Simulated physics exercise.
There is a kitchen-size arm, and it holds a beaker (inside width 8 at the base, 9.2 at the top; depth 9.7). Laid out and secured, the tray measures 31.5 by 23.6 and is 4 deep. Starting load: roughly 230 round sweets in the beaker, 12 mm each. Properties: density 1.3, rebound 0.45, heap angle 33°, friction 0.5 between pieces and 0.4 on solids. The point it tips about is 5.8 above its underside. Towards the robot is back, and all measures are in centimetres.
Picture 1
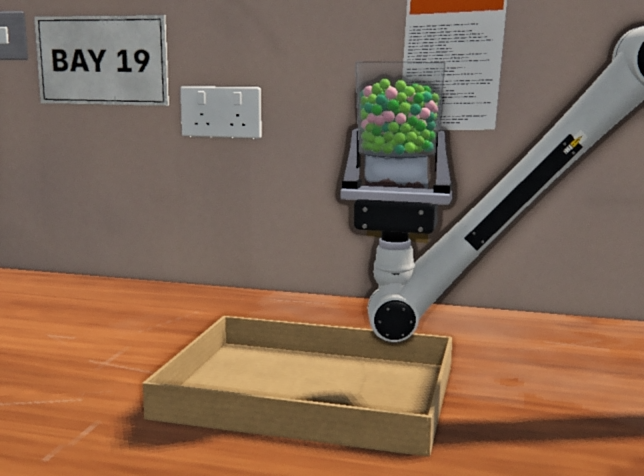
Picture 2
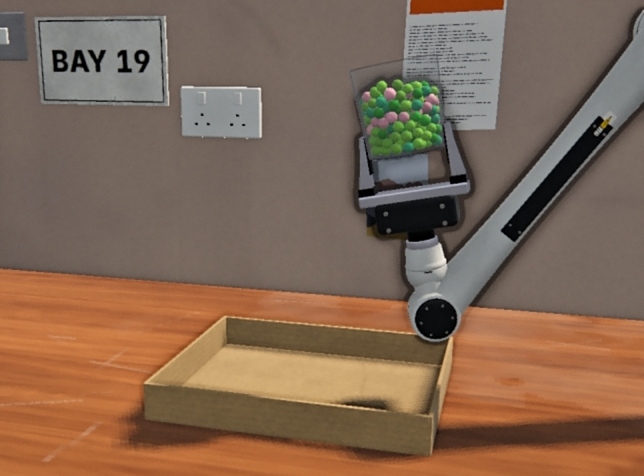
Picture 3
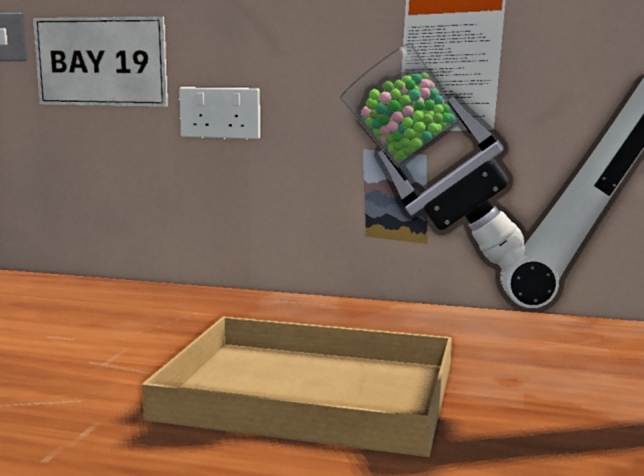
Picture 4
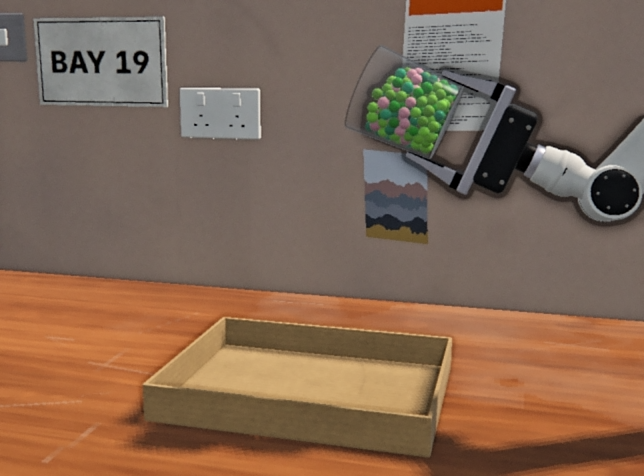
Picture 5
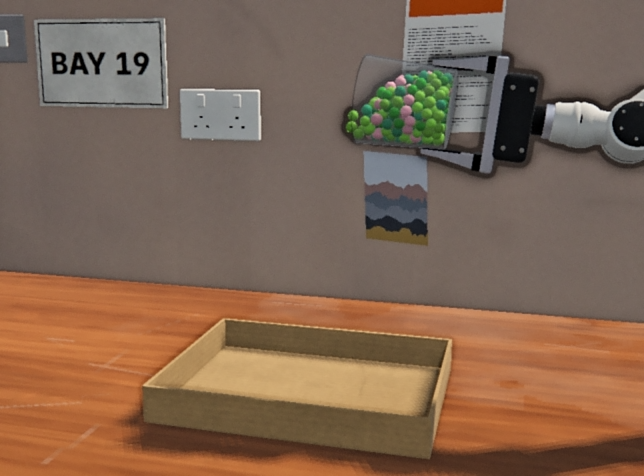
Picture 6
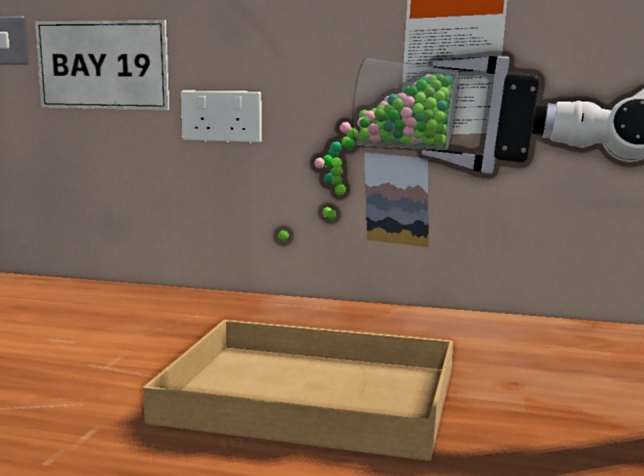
A robot arm tilting a clear beaker of green and pink balls leftward above an open tray, several balls tumbling out.
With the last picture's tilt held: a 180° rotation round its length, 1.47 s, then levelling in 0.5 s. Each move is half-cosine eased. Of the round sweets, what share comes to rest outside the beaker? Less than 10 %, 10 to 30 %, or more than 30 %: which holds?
The share is more than 30 %.
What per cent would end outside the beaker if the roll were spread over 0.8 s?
Then: Approx. 40 %.
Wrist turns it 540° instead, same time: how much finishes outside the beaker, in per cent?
Roughly 65 %.
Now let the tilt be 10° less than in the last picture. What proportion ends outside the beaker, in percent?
It comes to around 20 percent.
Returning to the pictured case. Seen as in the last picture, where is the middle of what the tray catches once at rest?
I'd place it near (288, 387) in the last picture.
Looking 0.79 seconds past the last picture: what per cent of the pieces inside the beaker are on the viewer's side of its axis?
Close to 65 % of them.
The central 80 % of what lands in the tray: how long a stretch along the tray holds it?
22 cm or thereabouts.
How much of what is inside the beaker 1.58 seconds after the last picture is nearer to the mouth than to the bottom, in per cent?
Mouth-half share: Approx. 40 in a hundred.
Then, 0.79 s later, tipped 85°, highest piece 38 above the table; 175 in the beaker, 40 in the tray, 2 on the table or floor, 13 in flight or on a rim.
Then, 1.58 s later, tipped 76°, highest piece 37 above the table; 126 in the beaker, 93 in the tray, 2 on the table or floor, 9 in flight or on a rim.
Then, 2.17 s later, upright, highest piece 36 above the table; 121 in the beaker, 107 in the tray, 2 on the table or floor.
Then, 2.87 s later, upright, highest piece 36 above the table; 121 in the beaker, 107 in the tray, 2 on the table or floor.
At rest, 121 in the beaker, 107 in the tray, 2 on the table or floor. That is 47 % outside the beaker.
